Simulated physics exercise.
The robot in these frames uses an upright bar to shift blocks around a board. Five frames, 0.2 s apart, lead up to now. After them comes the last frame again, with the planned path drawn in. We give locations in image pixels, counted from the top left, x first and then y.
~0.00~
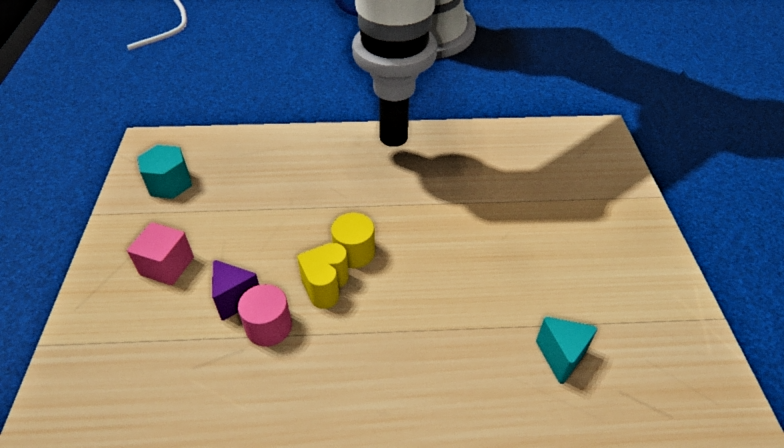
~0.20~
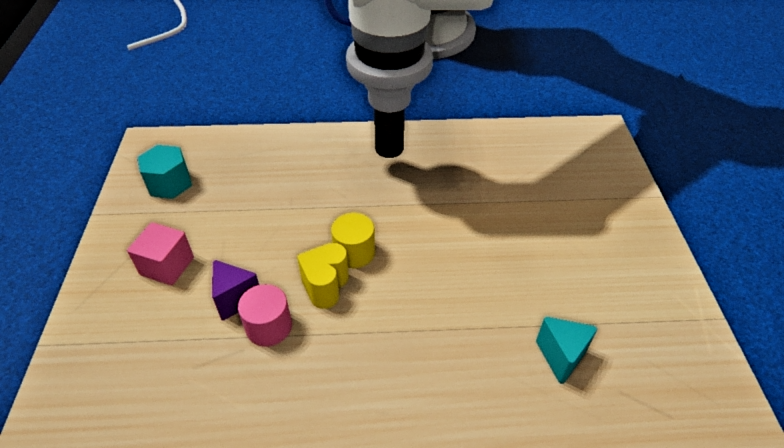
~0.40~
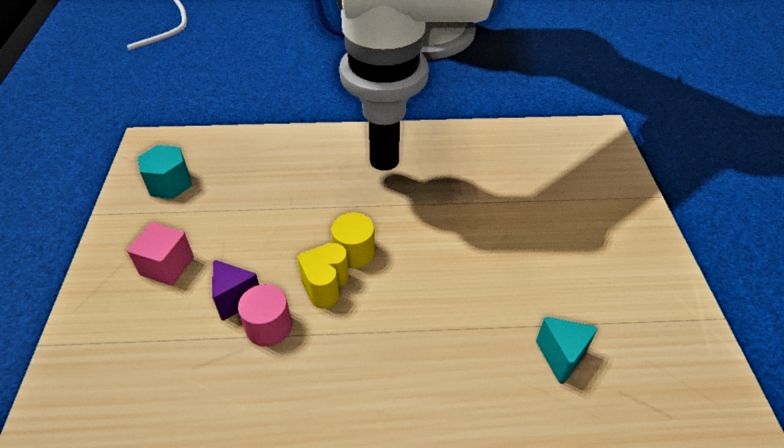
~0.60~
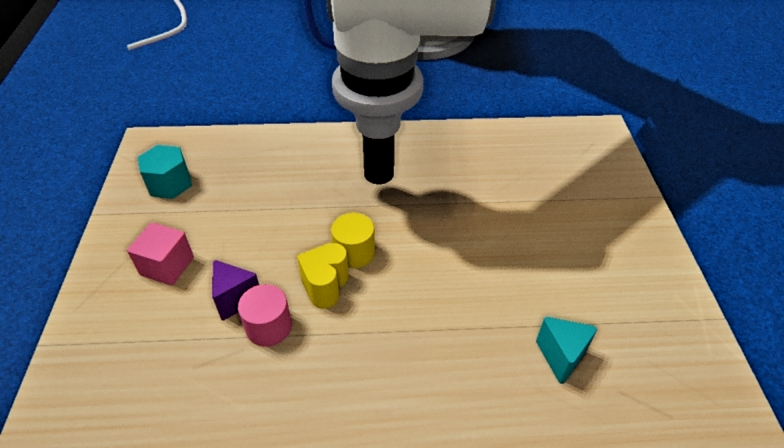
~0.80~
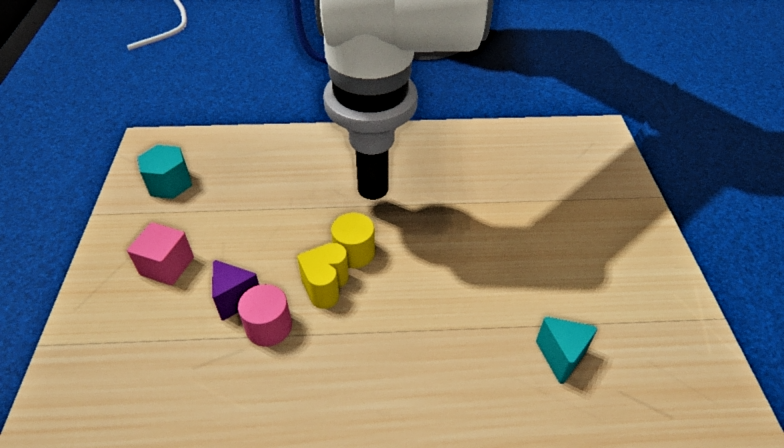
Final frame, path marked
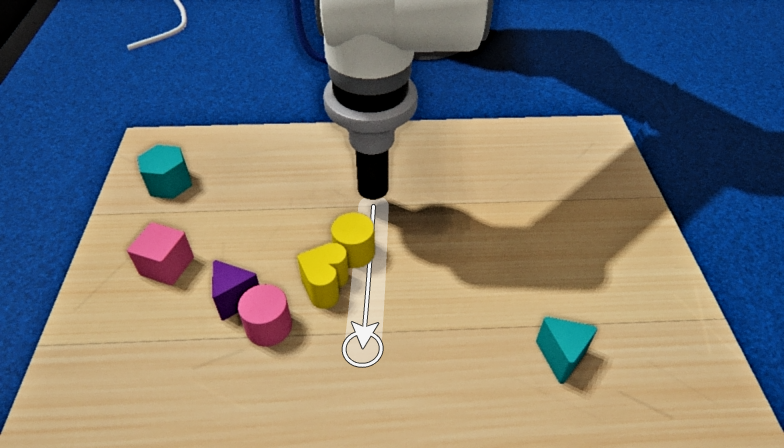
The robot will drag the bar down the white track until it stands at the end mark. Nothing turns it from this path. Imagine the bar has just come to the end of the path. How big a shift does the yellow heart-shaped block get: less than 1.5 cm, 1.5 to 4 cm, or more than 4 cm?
It moves more than 4 cm.
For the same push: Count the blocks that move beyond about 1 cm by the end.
Displaced: Three or more.
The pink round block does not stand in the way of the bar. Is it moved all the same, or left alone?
It leaves its spot.
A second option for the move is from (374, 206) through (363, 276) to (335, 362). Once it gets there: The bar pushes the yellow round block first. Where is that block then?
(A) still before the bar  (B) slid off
I choose A.
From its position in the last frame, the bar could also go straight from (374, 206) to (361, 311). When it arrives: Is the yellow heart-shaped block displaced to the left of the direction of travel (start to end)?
No
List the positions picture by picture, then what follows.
In the first frame, tip of the bar (394, 138), middles of tops, pink round block (262, 303), yellow heart-shaped block (322, 262), yellow round block (353, 228).
In the second frame, bar (389, 149), nothing pushed.
In the third frame, bar (384, 161), nothing pushed.
In the fourth frame, bar (379, 175), nothing pushed.
In the fifth frame, bar (373, 190), pink round block (262, 303), yellow heart-shaped block (322, 262), yellow round block (353, 228).
The line goes straight from (374, 206) to (363, 349).
What follows on the original path. One third of the way, bar (370, 231); yellow heart-shaped block (309, 277), turned 15° clockwise; yellow round block (347, 247).
Two thirds of the way, bar (367, 280); pink round block (233, 320); yellow heart-shaped block (280, 314), turned 20° clockwise; yellow round block (332, 293).
At the end, bar (362, 333); pink round block (216, 326); yellow heart-shaped block (265, 324); yellow round block (317, 324).
